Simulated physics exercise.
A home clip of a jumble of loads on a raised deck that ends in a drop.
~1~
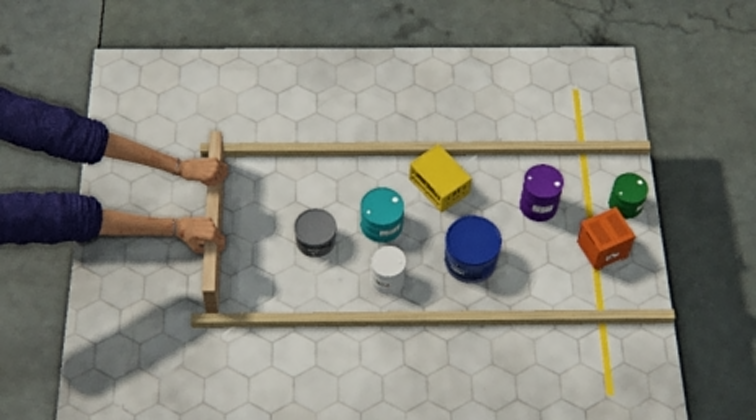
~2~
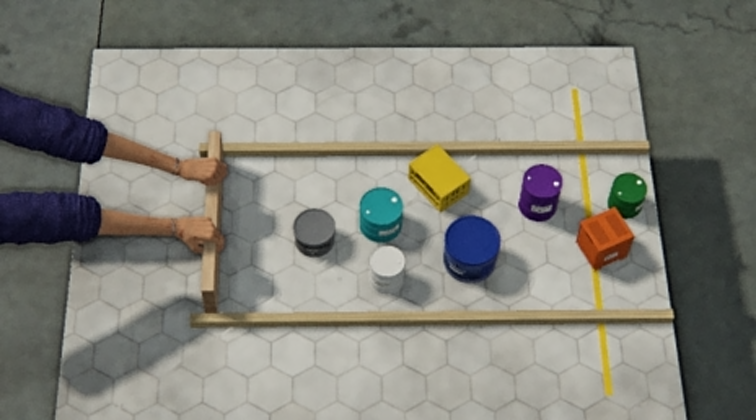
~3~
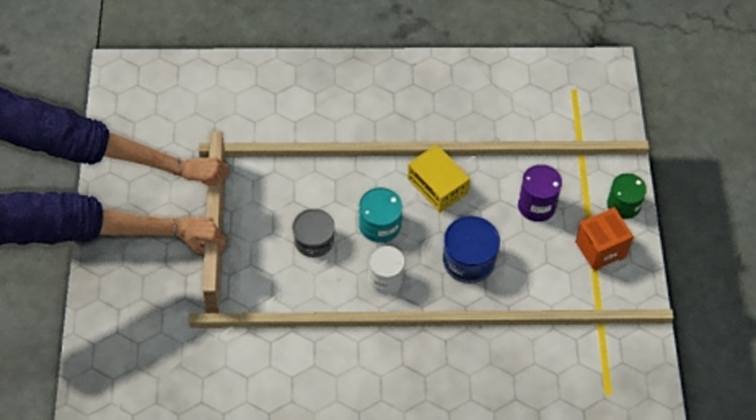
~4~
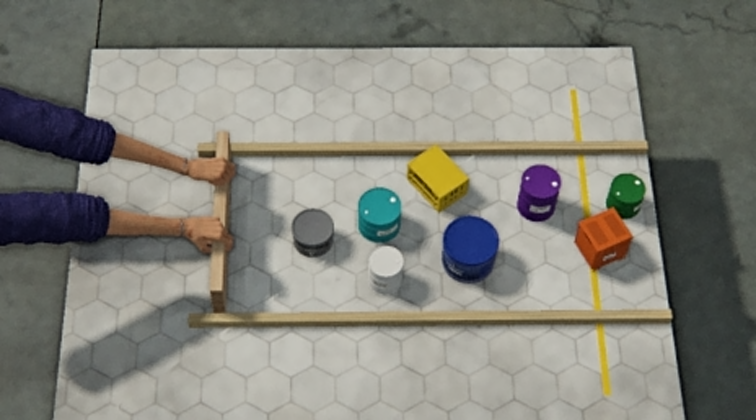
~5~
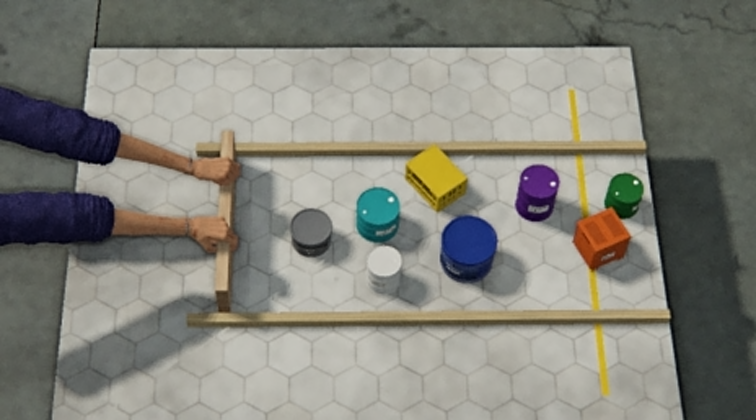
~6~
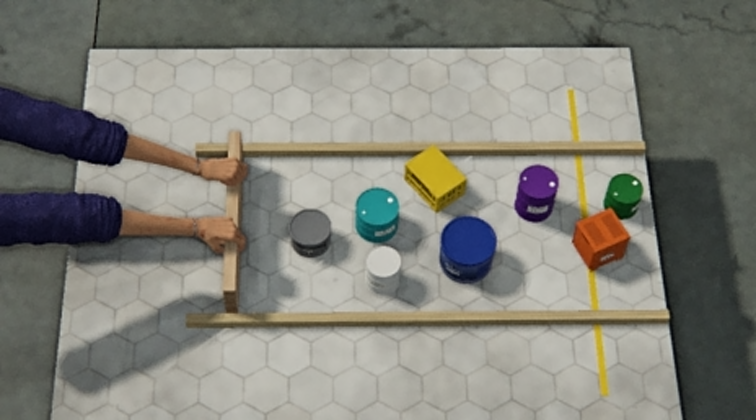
The clip shows two hands holding a wooden plank between two rails on a tiled surface, at first nearly still, then sliding it slightly right toward scattered colourful containers, which stay in place around a yellow tape line.
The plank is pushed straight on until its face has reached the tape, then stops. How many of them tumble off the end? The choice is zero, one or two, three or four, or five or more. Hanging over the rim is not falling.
Here the number that fall off is one or two.
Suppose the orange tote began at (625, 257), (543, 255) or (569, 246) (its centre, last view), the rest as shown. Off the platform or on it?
The orange tote comes down; goes over; drops off.
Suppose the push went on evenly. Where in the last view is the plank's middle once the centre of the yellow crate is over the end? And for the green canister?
For the yellow crate at (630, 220), for the green canister at (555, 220).
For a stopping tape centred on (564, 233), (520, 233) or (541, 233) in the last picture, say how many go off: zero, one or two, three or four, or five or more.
In that order: 1 or 2; none at all; not one.
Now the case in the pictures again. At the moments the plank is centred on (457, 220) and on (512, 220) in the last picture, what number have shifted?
5 and 7.
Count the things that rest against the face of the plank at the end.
It touches 4.
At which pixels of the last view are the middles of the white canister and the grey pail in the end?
First (612, 276), then (611, 242).
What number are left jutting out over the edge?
2 of them.
Early on, none off yet; green canister at rest near (623, 197); orange tote at rest near (600, 240); purple canister at rest near (536, 194).
A while later, none off yet; green canister at rest near (623, 197); orange tote travelled a little near (617, 234); purple canister travelled about its own width near (581, 191).
Finally, the number that fall off is one or two; lost, orange tote and green canister.
